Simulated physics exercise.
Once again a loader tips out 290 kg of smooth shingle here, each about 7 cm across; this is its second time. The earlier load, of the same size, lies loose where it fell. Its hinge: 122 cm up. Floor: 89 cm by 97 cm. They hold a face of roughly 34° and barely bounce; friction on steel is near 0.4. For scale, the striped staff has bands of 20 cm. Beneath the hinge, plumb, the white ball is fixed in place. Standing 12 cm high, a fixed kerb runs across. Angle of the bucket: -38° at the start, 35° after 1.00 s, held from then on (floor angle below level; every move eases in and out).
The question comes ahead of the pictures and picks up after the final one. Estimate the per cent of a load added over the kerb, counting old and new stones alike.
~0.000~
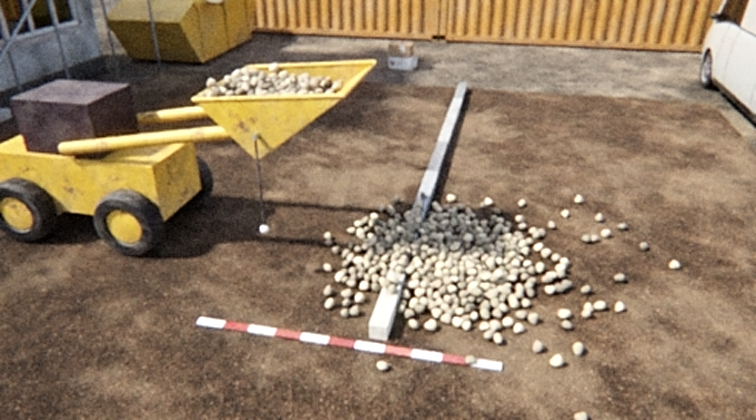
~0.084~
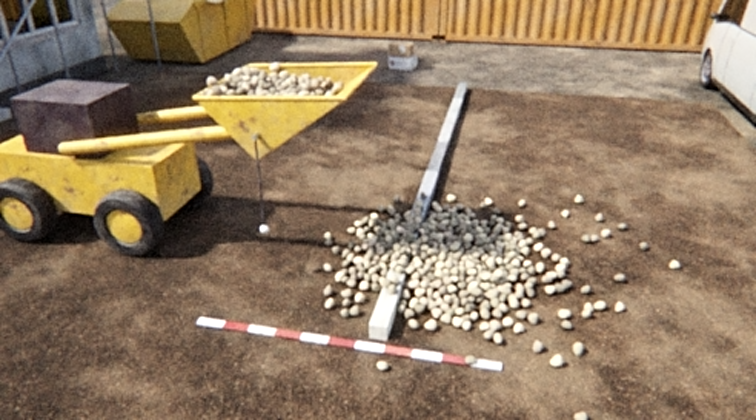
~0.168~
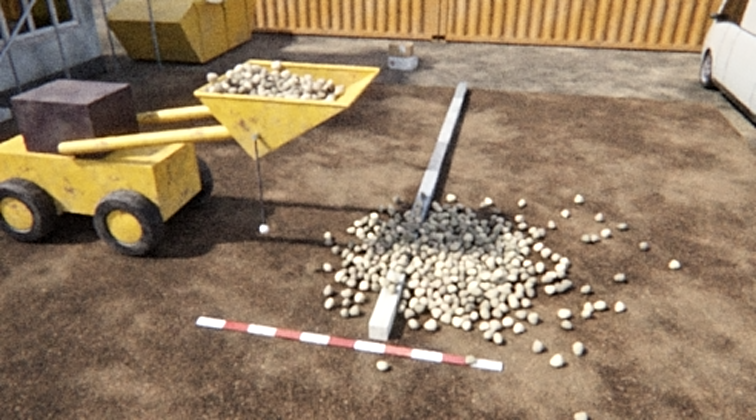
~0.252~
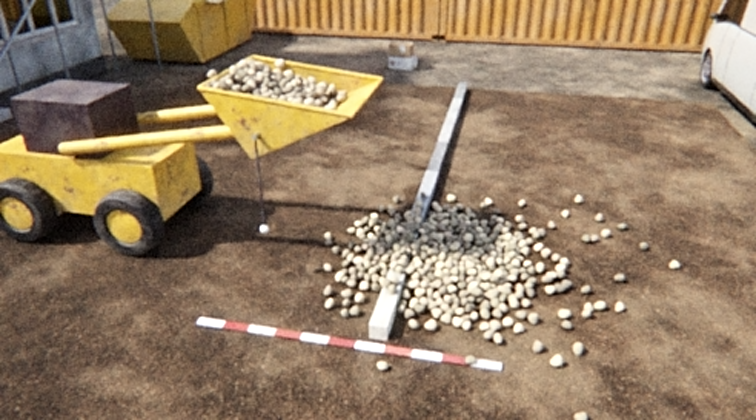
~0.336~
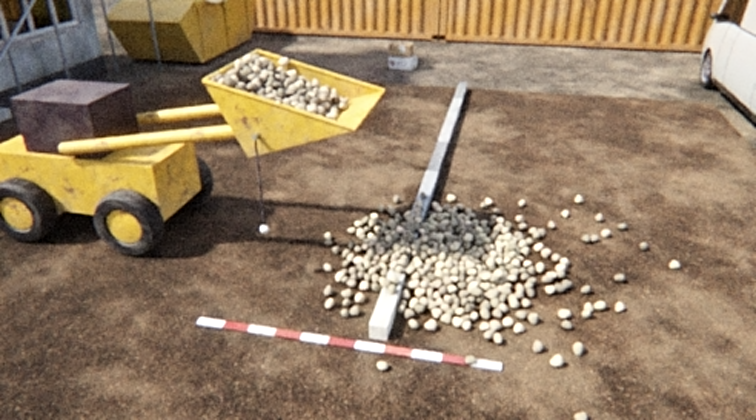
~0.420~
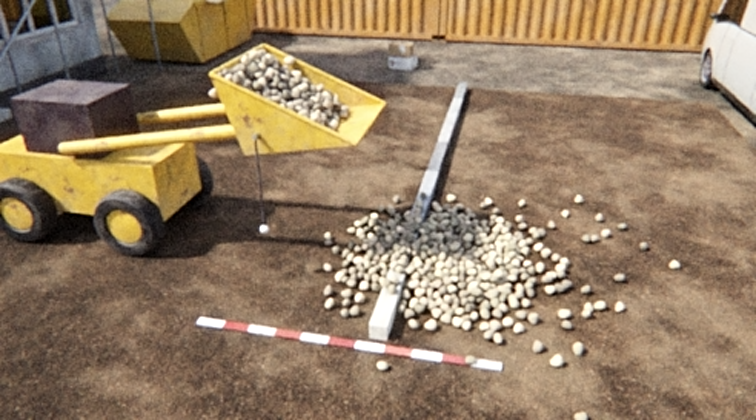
Roughly 38 per cent of a load is added.
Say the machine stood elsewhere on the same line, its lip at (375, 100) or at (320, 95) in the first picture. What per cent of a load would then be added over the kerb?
First place about 80 %, second about 15 %.
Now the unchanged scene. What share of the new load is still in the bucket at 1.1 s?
70 %.
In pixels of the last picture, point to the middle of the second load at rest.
Around (394, 243) in the last picture.
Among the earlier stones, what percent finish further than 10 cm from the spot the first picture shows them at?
Estimate: 10 %, roughly.
After 0.8 s the floor is at 24°; in per cent of one load, 100 in the bucket, 24 on this side of the kerb, 76 over the kerb; the foremost stones are at (622, 249).
After 1.1 s the floor is at 35°; in per cent of one load, 71 in the bucket, 53 on this side of the kerb, 76 over the kerb; the foremost stones are at (622, 249).
After 1.5 s the floor is at 35°; in per cent of one load, 18 in the bucket, 90 on this side of the kerb, 92 over the kerb; the foremost stones are at (622, 249).
After 3.9 s the floor is at 35°; in per cent of one load, 0 in the bucket, 86 on this side of the kerb, 114 over the kerb; the foremost stones are at (622, 249). Net gain over the kerb, 38.
